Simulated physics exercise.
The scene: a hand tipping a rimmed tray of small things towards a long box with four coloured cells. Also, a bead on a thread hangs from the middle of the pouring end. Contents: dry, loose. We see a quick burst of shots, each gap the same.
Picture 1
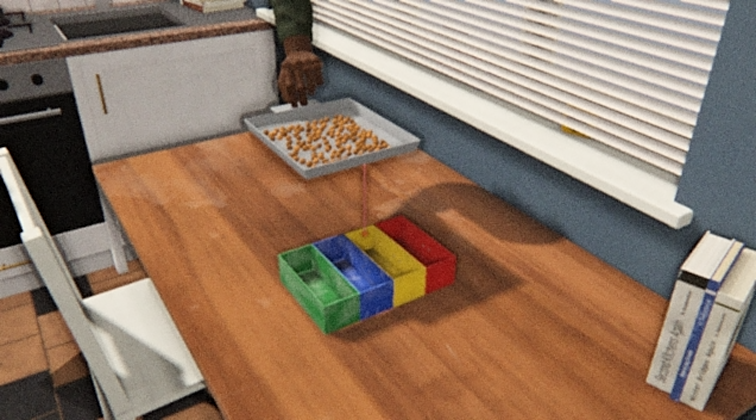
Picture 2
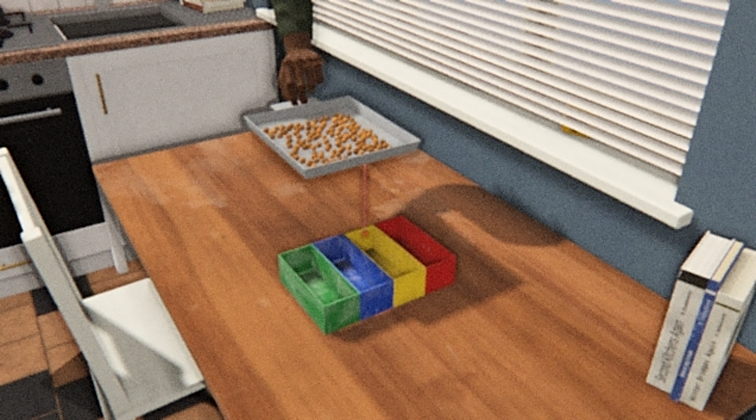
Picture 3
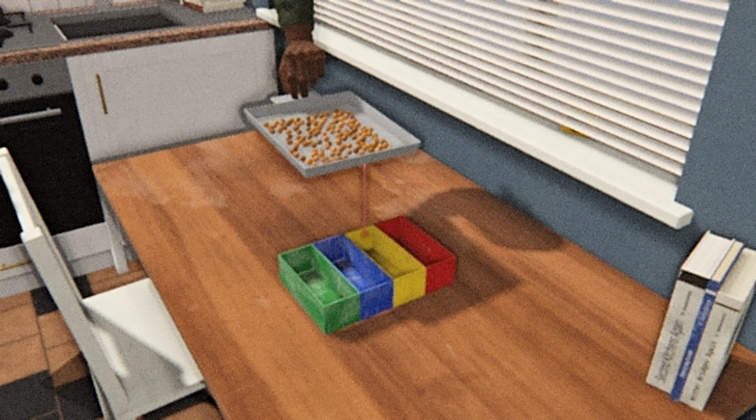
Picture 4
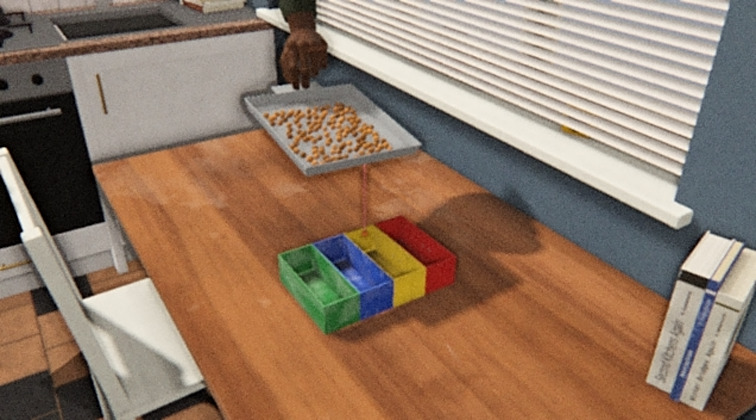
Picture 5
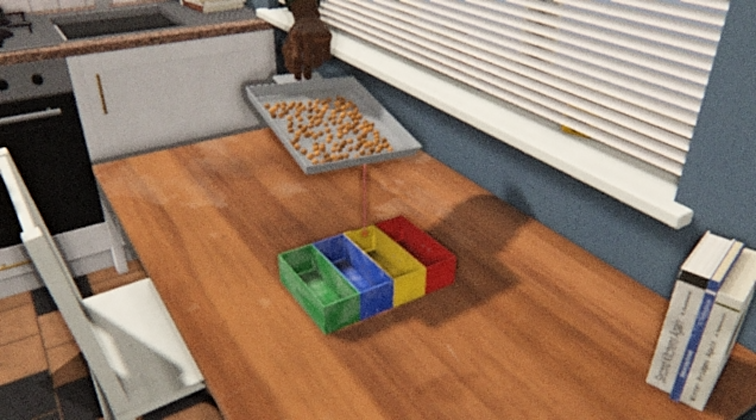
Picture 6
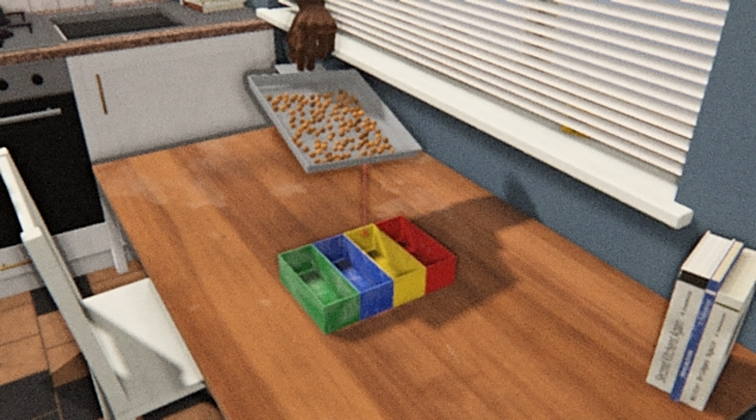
A rimmed grey tray of roasted chickpeas, gripped by a hand at its far end, starts nearly level above a wooden table and a box with green, blue, yellow and red cells. The hand gradually raises the far end, slanting the tray more steeply towards its near side, while the box stays still.
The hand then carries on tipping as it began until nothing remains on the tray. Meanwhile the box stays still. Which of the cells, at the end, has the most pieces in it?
The red cell has the most pieces in it.
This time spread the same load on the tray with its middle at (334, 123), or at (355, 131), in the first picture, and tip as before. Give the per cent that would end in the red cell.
It would be roughly 60 per cent for the first and roughly 50 per cent for the second.
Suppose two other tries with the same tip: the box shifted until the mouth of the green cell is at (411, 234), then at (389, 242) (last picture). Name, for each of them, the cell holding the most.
First place: The green cell; second place: That blue cell.
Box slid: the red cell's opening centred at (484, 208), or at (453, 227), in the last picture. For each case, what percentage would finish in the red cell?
Near 0 % and 0 %.
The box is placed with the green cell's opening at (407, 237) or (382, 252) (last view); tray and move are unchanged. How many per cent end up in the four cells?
The first yields 70 per cent and the second 90 per cent.
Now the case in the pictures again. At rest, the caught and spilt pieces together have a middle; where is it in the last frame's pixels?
It settles centred around (412, 264).
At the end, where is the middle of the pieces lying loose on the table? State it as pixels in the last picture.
Estimate: About (458, 248).
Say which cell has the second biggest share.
Ranked number two: That yellow cell.
Soon, tray tipped steeply; nearly all on the tray; a stray few falling or outside the box.
A while on, tray tipped past a quarter turn; most on the tray; a small part in the red cell; a stray few in the blue cell; a small part falling or outside the box.
Towards the end, tray tipped past a quarter turn; about half in the red cell; about a quarter in the yellow cell; a small part in the blue cell; about a quarter falling or outside the box.
Finally, tray tipped past a quarter turn; about half in the red cell; about a quarter in the yellow cell; a small part in the blue cell; none in the green cell; about a quarter outside the box.
